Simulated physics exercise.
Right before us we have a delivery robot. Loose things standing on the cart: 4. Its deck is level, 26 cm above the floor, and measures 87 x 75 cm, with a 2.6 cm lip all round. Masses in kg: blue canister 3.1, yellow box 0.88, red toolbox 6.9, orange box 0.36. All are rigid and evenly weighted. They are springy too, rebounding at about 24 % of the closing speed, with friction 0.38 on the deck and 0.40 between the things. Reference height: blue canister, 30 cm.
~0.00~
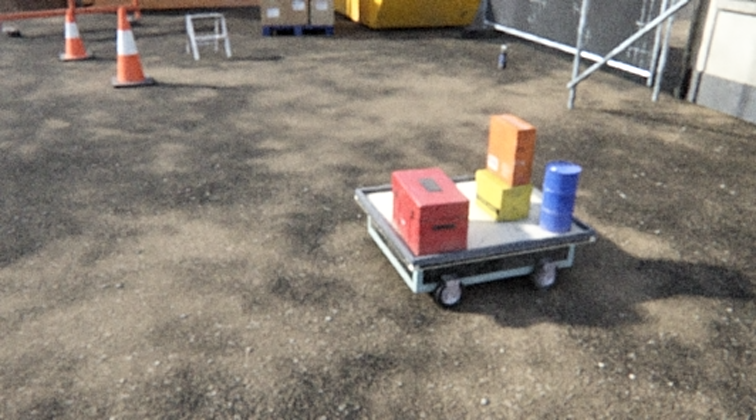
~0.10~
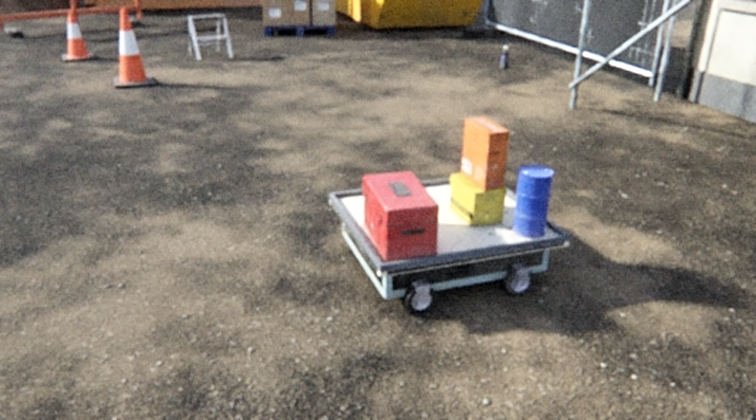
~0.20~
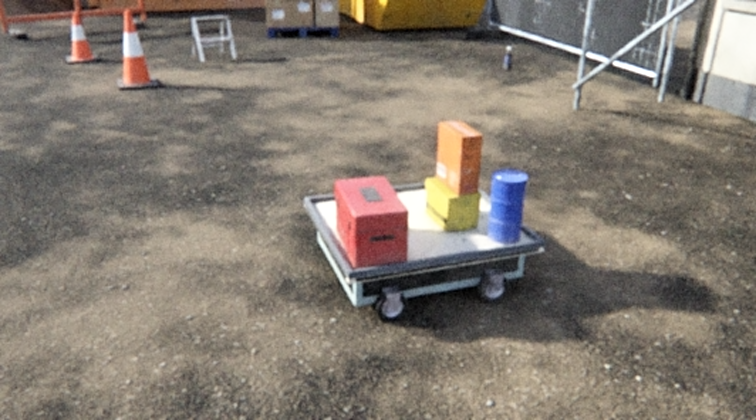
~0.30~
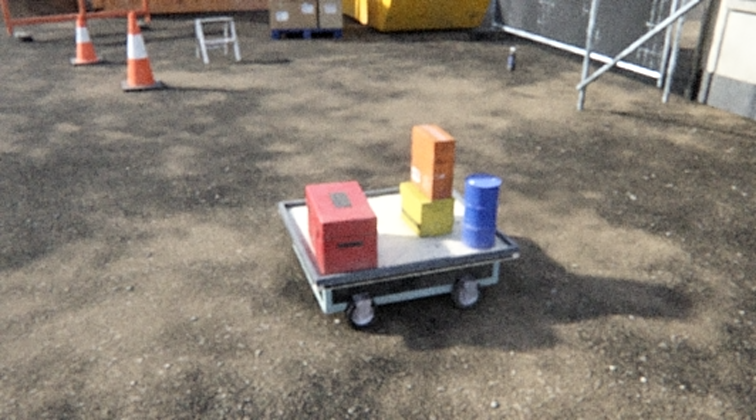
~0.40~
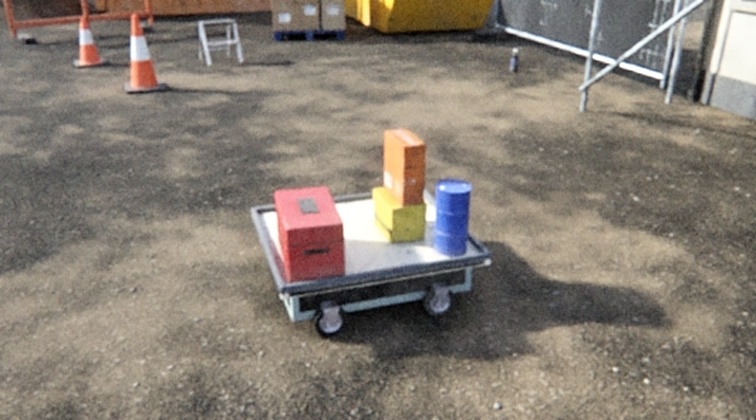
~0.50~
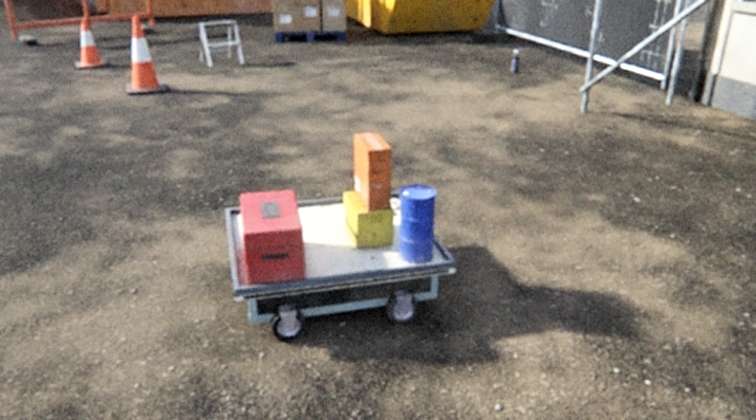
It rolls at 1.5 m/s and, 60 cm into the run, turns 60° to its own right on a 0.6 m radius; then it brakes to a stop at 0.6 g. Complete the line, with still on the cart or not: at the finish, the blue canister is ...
At the finish, the blue canister is not there.
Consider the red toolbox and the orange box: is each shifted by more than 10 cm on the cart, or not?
First the red toolbox: It stays in position; then the orange box: It departs its position.
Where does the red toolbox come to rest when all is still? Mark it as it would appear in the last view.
About (132, 162).
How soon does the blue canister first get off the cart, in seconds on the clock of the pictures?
Around 1.2 seconds.
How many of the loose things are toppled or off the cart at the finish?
2.
After 0.70 s, 105 cm covered, turned 29°; blue canister slid 2 cm near (320, 233); red toolbox slid 2 cm.
After 1.00 s, 150 cm covered, turned 60°; blue canister leaning 23° near (188, 210); orange box slid 3 cm; red toolbox slid 3 cm.
After 1.30 s, 172 cm covered, turned 60°, stopped; blue canister now off the cart; orange box slid 11 cm; yellow box slid 8 cm.
After 1.50 s, 172 cm covered, turned 60°, stopped; orange box leaning 15°; yellow box slid 10 cm; red toolbox slid 4 cm.
At rest (2.4 s), off the cart, blue canister; tipped over on the cart, orange box; the other 2 in place, give or take 10 cm. In the last view, blue canister near (63, 249).
